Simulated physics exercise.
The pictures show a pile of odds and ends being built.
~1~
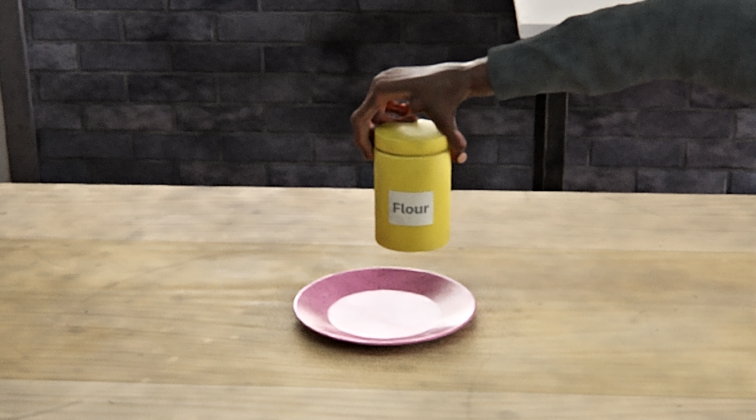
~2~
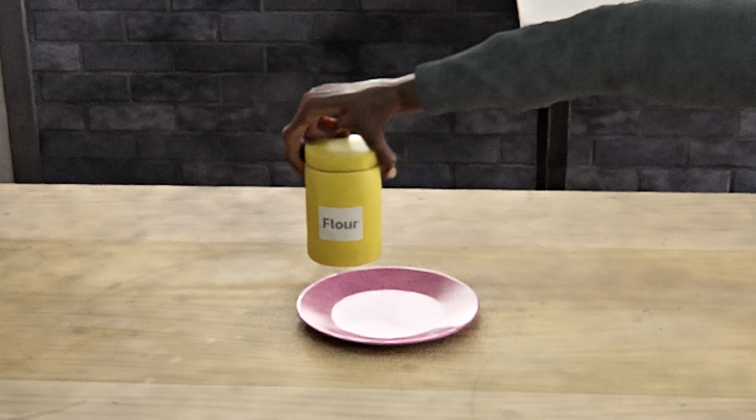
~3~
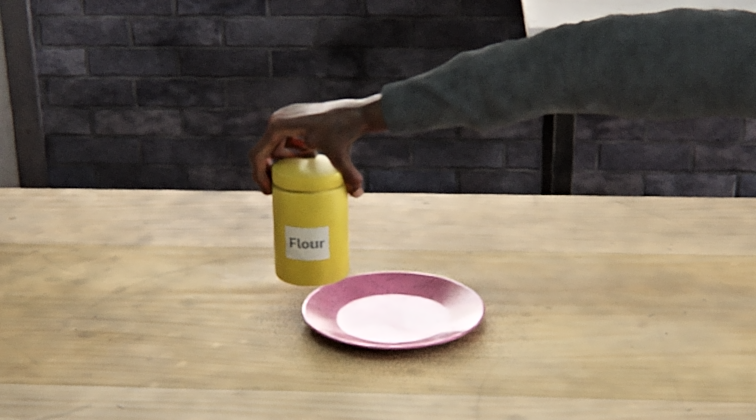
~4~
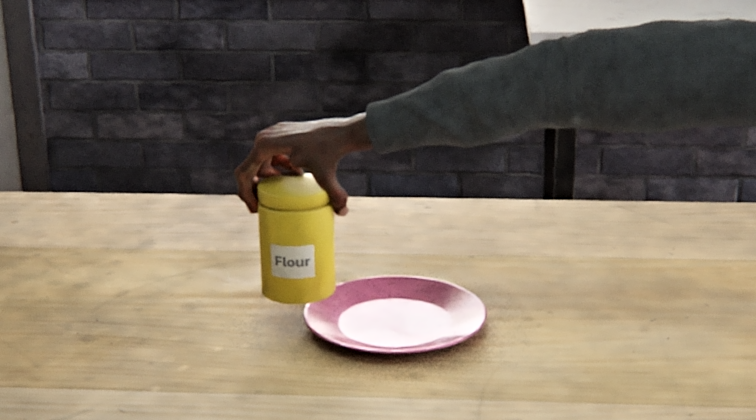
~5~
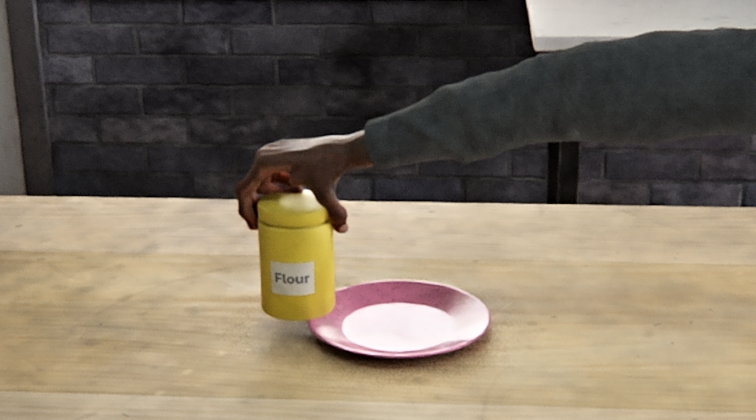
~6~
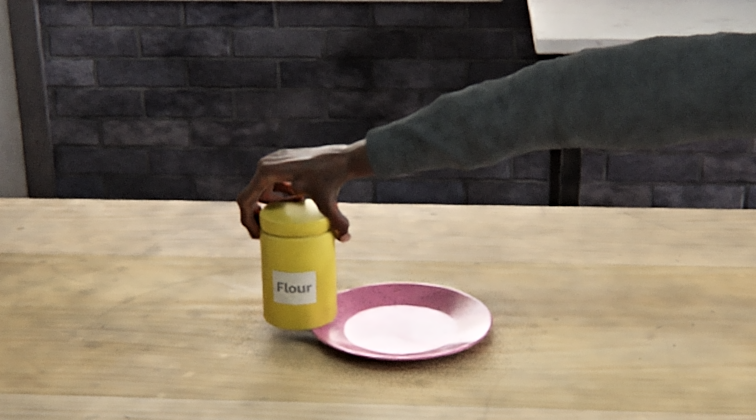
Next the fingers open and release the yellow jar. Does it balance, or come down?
Outcome: The pile loses its balance.
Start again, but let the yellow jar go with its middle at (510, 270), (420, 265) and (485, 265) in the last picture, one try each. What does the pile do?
First, it comes apart; second, it keeps its balance; third, it keeps its balance.
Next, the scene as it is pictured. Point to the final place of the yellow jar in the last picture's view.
Near (204, 294).
Then, 0.40 s later than the last frame, yellow jar tilted by 38° near (259, 267).
Then, 0.60 s later than the last frame, yellow jar now fallen.
Then, 1.60 s later than the last frame, nothing new.
When it is over, fallen, yellow jar; pink plate as before. End places, in pixels of the last picture, yellow jar near (205, 294). The pile comes apart.
